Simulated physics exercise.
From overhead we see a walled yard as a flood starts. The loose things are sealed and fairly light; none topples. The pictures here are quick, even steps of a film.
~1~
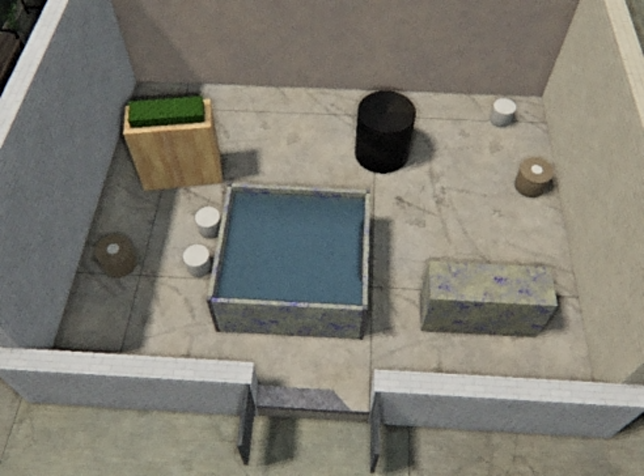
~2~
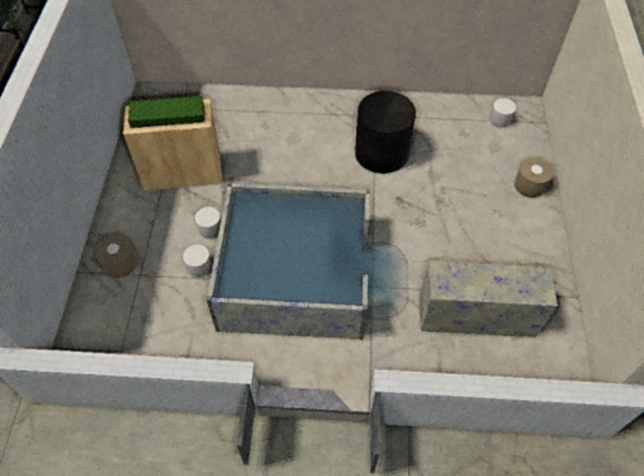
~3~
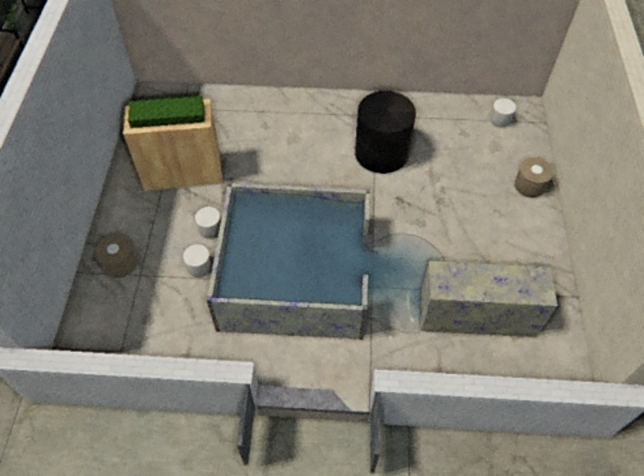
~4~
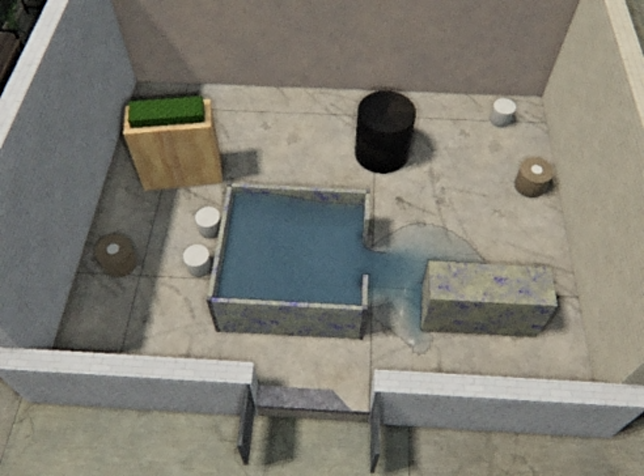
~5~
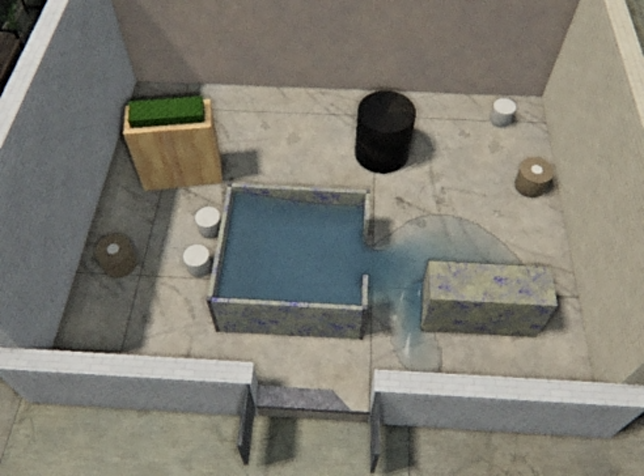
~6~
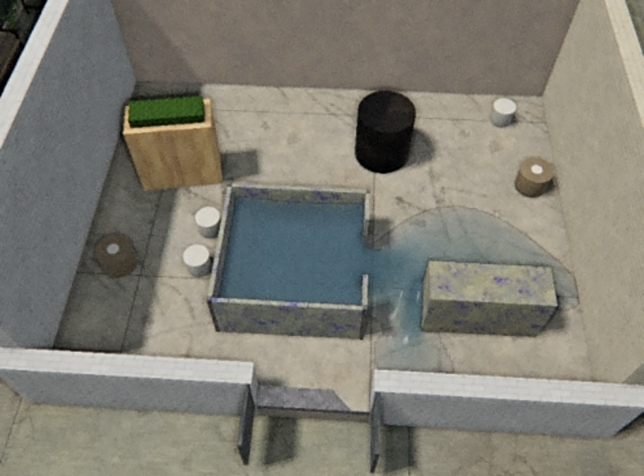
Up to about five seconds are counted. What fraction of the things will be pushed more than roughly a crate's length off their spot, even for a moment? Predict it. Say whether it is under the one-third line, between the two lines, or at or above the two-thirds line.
Portion: One third through two thirds.
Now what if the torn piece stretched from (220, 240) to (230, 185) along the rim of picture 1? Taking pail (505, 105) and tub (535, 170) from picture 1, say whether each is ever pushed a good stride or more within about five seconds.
Taking them in turn, the first never got there and the second never got there.
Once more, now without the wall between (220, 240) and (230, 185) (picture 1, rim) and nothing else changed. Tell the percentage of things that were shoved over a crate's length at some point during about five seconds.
I'd put it at about 60 percent.
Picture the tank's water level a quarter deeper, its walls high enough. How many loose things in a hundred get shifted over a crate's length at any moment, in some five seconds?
Share moved: 40 in a hundred.
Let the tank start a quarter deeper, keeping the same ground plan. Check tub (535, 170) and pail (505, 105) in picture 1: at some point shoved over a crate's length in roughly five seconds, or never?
First one: Travelled that far, second one: Travelled that far.
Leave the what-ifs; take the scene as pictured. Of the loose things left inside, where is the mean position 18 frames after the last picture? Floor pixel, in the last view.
Near (293, 190).
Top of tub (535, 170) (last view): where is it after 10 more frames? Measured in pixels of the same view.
I'd expect it around (513, 130).
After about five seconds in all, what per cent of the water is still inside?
94 %.
A moment on, 0 of 5 are well off their spots; 0 afloat.
Next, 1 of 5 are well off their spots; 0 afloat.
Later, 2 of 5 are well off their spots; 1 afloat.
In the end, 2 of 5 are well off their spots, and 2 have been at some point; 0 afloat.
